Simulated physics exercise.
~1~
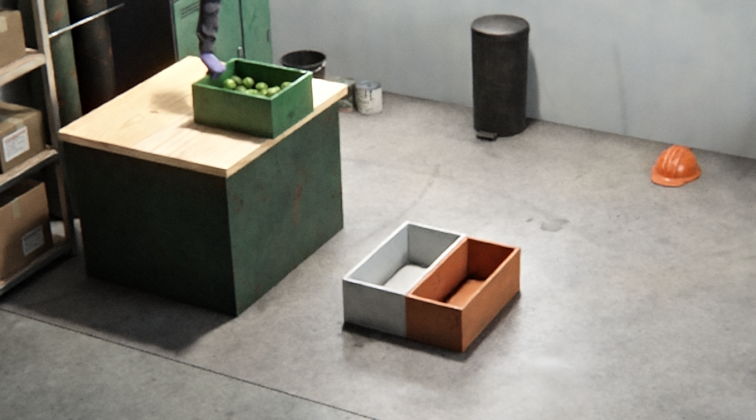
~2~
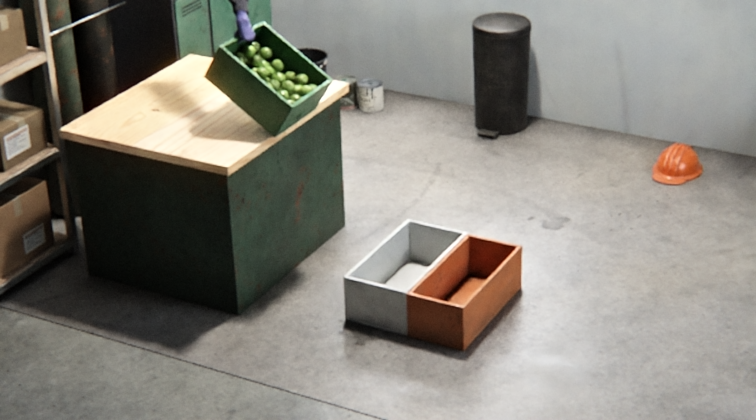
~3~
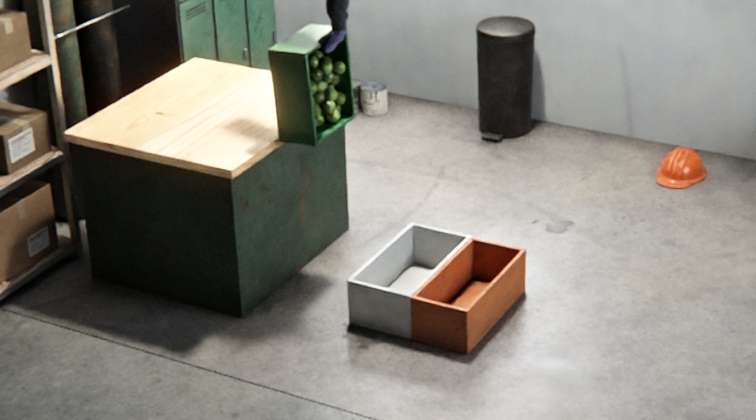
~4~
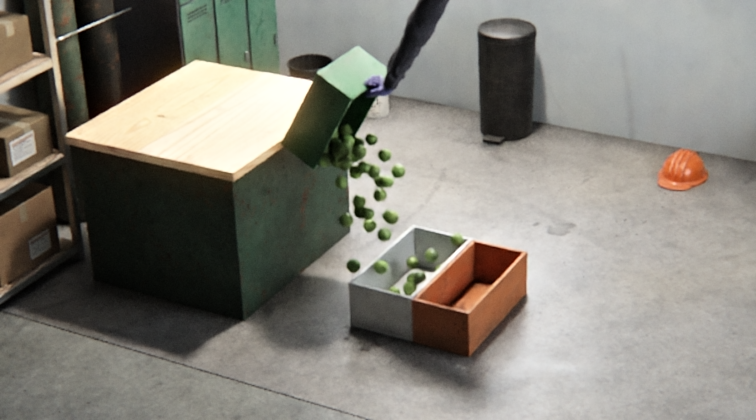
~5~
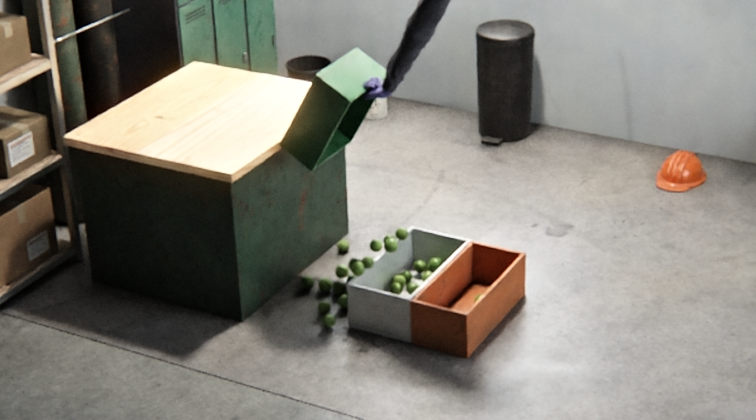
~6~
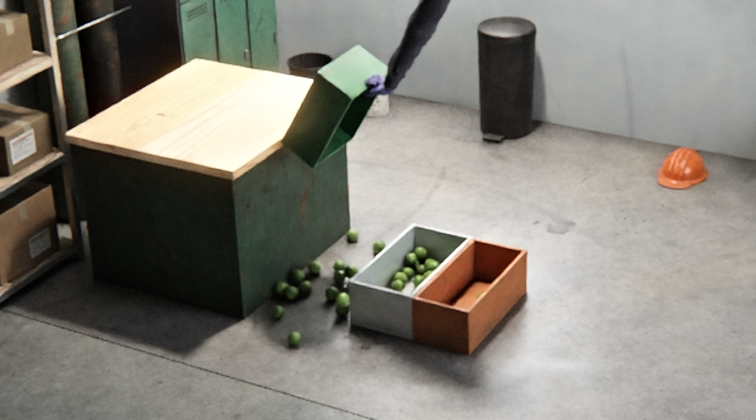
A gloved hand tips a green box, spilling green apples into the white tote and onto the floor.
